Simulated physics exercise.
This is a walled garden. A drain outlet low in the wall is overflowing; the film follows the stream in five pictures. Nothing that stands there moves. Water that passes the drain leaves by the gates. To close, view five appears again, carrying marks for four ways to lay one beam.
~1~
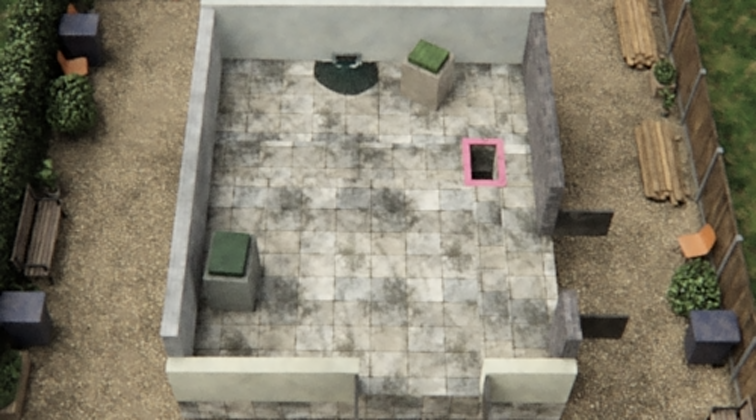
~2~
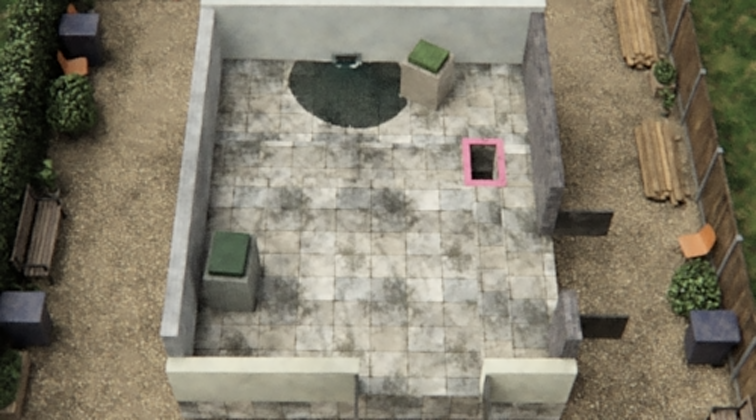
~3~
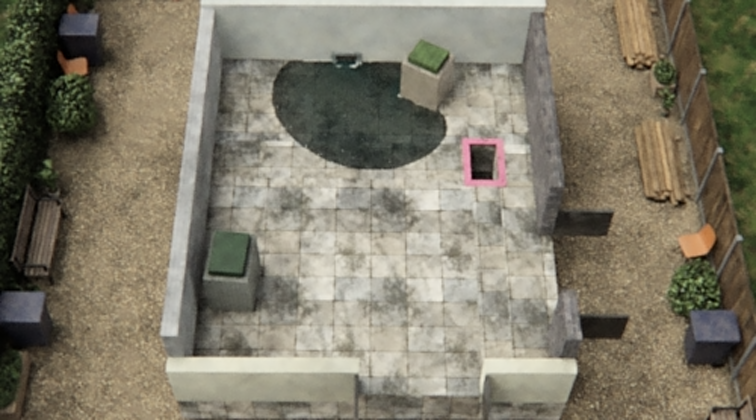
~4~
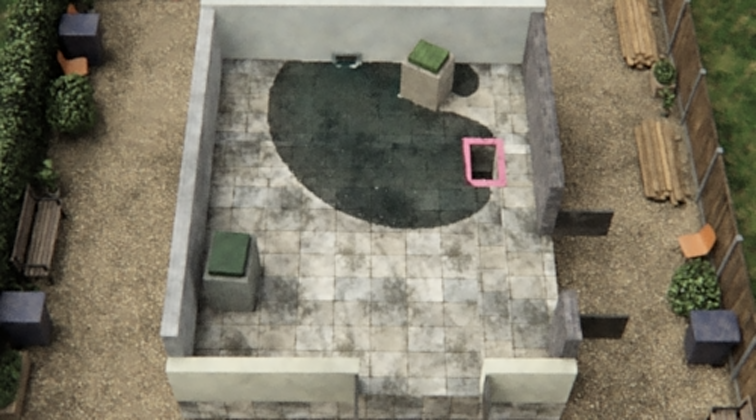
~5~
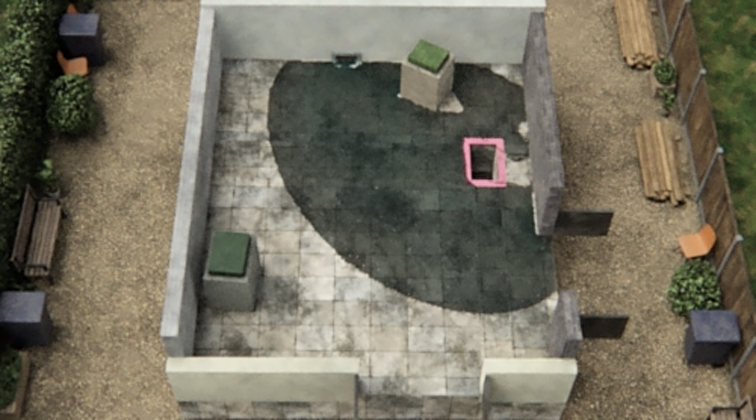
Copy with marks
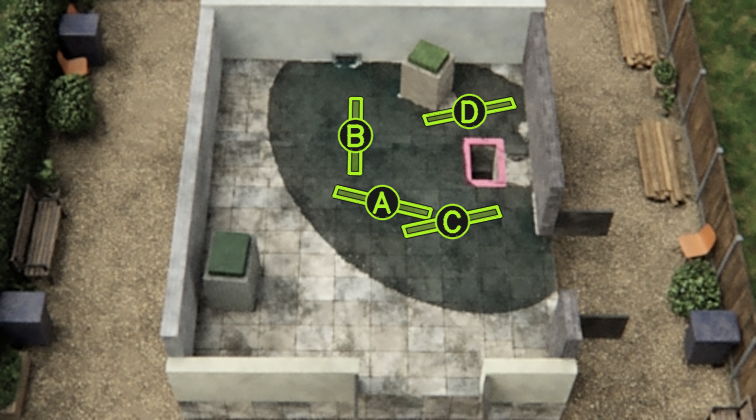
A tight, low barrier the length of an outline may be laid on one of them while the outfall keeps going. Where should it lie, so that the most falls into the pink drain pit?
C works best here.
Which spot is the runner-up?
Spot A.
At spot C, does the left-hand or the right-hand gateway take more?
The right one.
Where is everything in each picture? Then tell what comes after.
The first frame shows outfall at (347, 57); pink drain pit at (484, 162); open gate at (420, 381); open gate at (543, 284); front seen at (372, 82), 2 % of the ground wet; pink drain pit still dry.
The second frame shows front seen at (395, 113), 7 % of the ground wet; pink drain pit still dry.
The third frame shows front seen at (438, 142), 16 % of the ground wet; pink drain pit still dry.
The fourth frame shows front seen at (458, 215), 28 % of the ground wet; pink drain pit taking water.
The fifth frame shows front seen at (541, 292), 44 % of the ground wet; pink drain pit taking water.
On the marked copy, A from (335, 191) to (429, 213); B from (354, 173) to (356, 98); C from (404, 231) to (498, 211); D from (425, 120) to (512, 102).
With A, about 29 % of the stream goes into the pink drain pit, about 71 % out by the gates.
With B, about 19 % of the stream goes into the pink drain pit, about 81 % out by the gates.
With C, about 46 % of the stream goes into the pink drain pit, about 54 % out by the gates.
With D, about 18 % of the stream goes into the pink drain pit, about 82 % out by the gates.
